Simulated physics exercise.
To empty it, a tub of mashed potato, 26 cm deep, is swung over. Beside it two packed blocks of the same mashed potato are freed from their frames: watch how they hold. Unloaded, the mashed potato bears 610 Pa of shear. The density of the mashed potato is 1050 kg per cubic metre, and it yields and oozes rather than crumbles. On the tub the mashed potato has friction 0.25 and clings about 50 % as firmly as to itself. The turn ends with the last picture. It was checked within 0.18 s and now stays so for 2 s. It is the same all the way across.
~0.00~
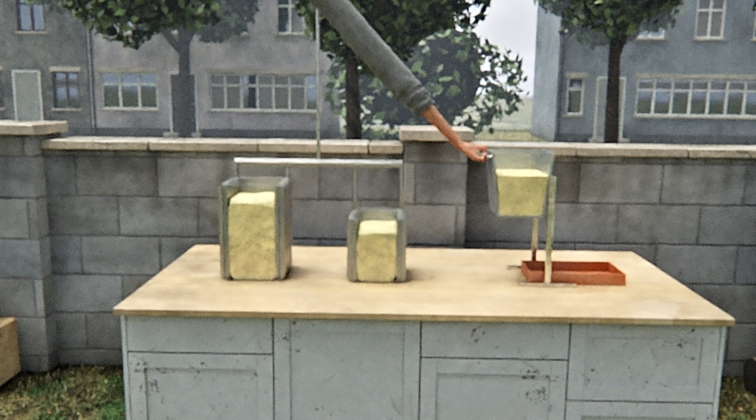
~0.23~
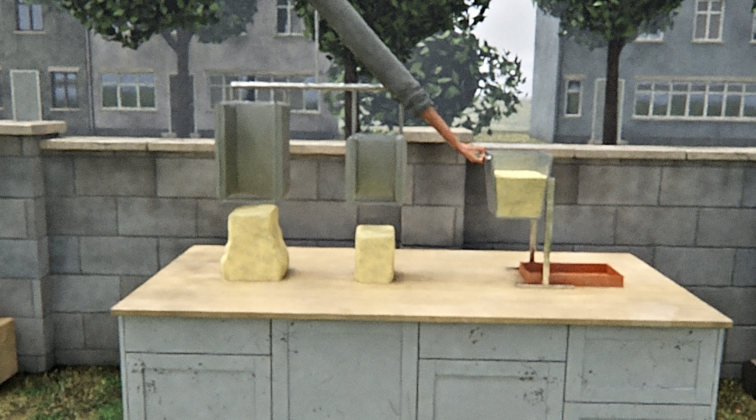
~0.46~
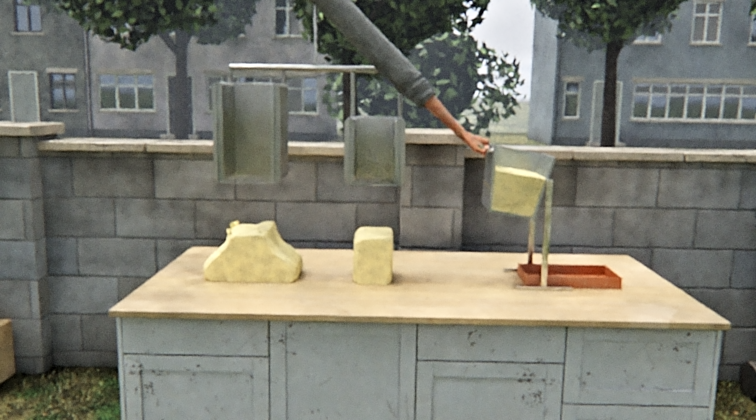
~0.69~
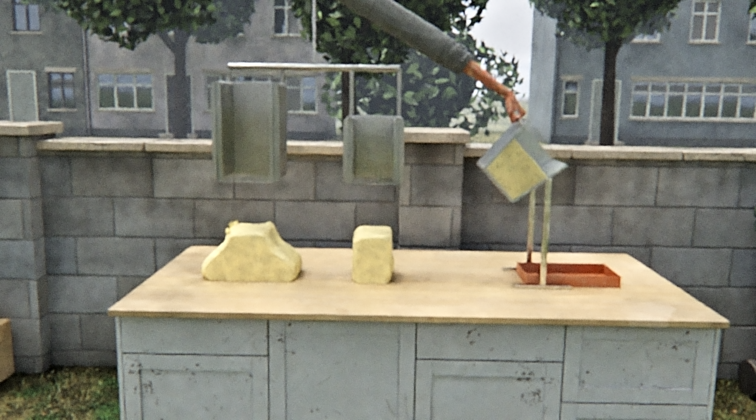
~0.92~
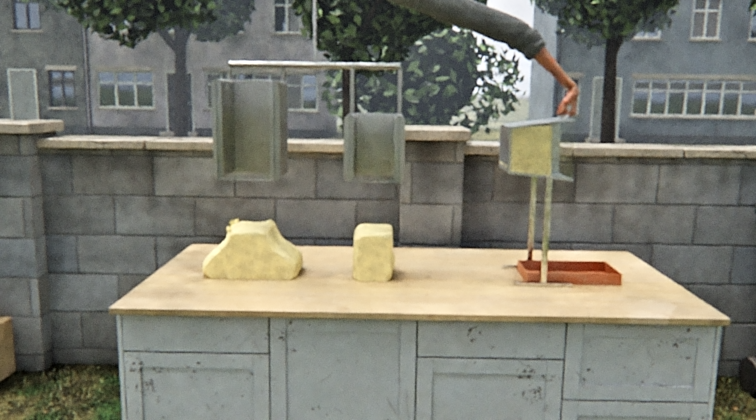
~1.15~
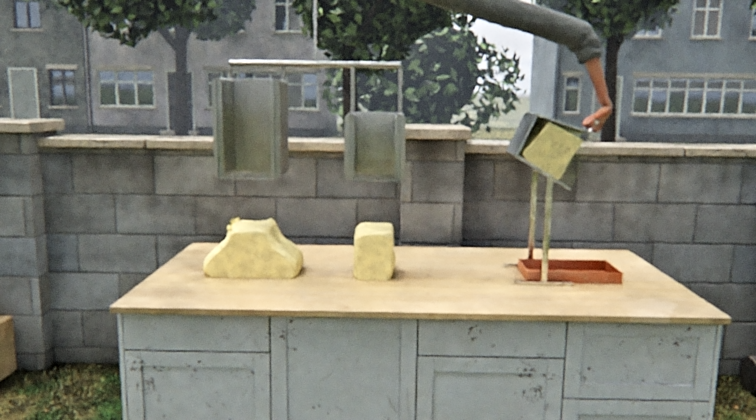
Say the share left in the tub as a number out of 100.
About 0 %.
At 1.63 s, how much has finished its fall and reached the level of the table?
Near 90 %.
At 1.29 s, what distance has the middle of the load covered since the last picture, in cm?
Some 10 cm.
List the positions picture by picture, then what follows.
The first picture shows handle-side rim at (495, 153), tilt 0 degrees; top of the mashed potato at (499, 175); blocks stand 35 cm, 22 cm (left to right).
The second picture shows handle-side rim at (493, 155), tilt 0 degrees; top of the mashed potato at (497, 176); blocks stand 30 cm, 22 cm (left to right).
The third picture shows handle-side rim at (497, 148), tilt 9 degrees; top of the mashed potato at (499, 171); blocks stand 23 cm, 22 cm (left to right).
The fourth picture shows handle-side rim at (530, 121), tilt 48 degrees; top of the mashed potato at (516, 141); blocks stand 22 cm, 21 cm (left to right).
The fifth picture shows handle-side rim at (575, 121), tilt 89 degrees; top of the mashed potato at (548, 125); blocks stand 22 cm, 21 cm (left to right).
The sixth picture shows handle-side rim at (597, 136), tilt 114 degrees; top of the mashed potato at (551, 123); blocks stand 22 cm, 21 cm (left to right).
After 1.29 s, the tub is at 114 degrees and holds 78 %.
After 1.46 s, the tub is at 114 degrees and holds 0 %.
After 1.63 s, the tub is at 114 degrees and holds 0 %.
After 1.80 s, the tub is at 114 degrees and holds 0 %.
After 3.15 s, at the end, the tub is at 114 degrees and holds 0 %.
